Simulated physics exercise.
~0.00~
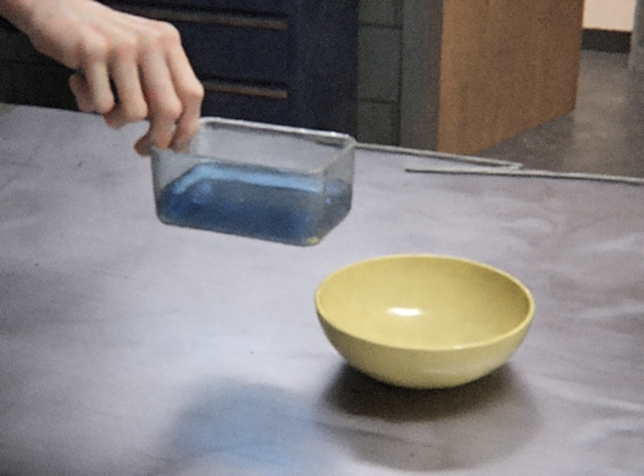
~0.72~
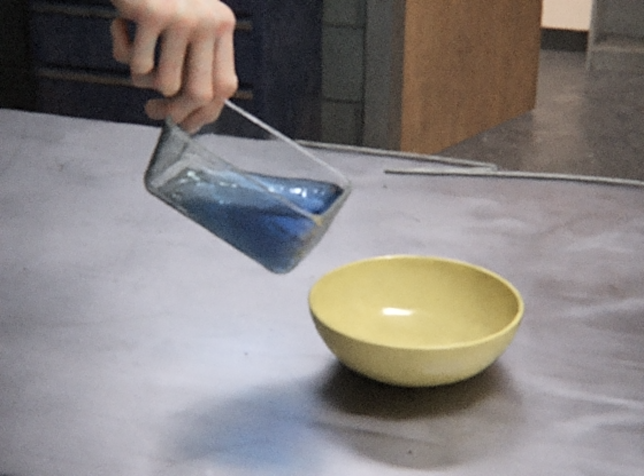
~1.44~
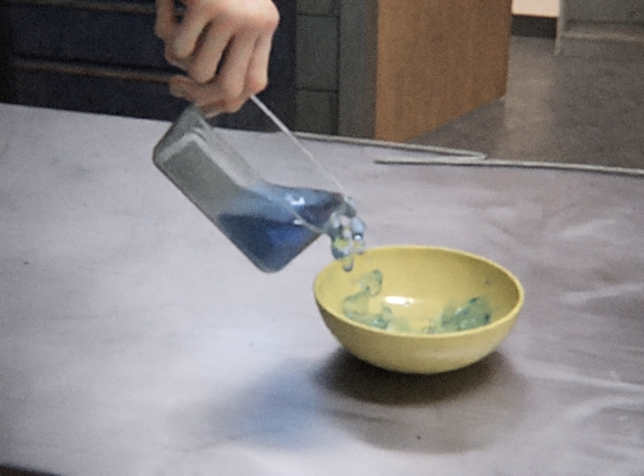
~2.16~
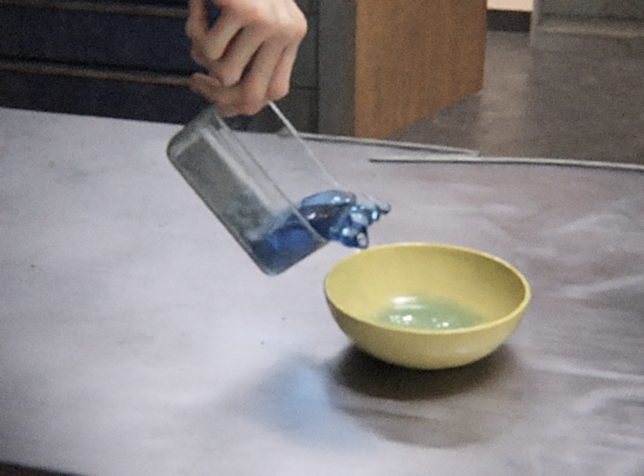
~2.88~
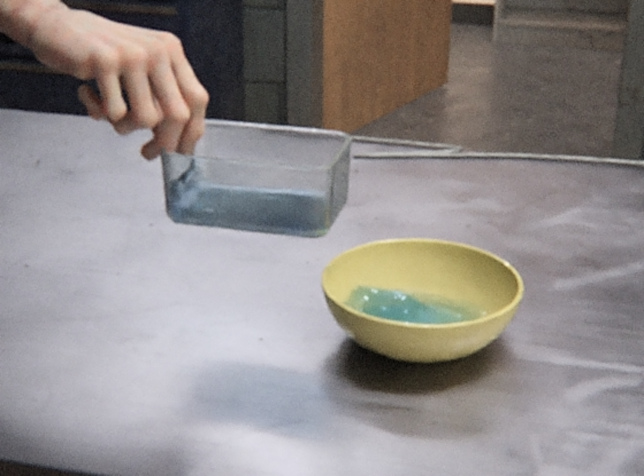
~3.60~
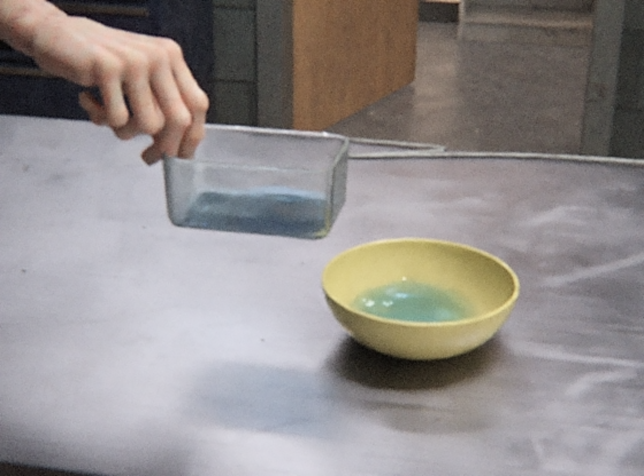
At the start, a hand holds a clear rectangular food box of blue water above and to the left of an empty yellow bowl on a grey table. The hand tips the box towards the bowl, and the water gathers at its lower corner. Some spills over the edge in a lumpy stream and lands in the bowl. With the box still steeply tilted, more water bulges out over its lip. Finally the hand levels the box, leaving a shallow pool of greenish-blue water in the bowl and some water still in the box.
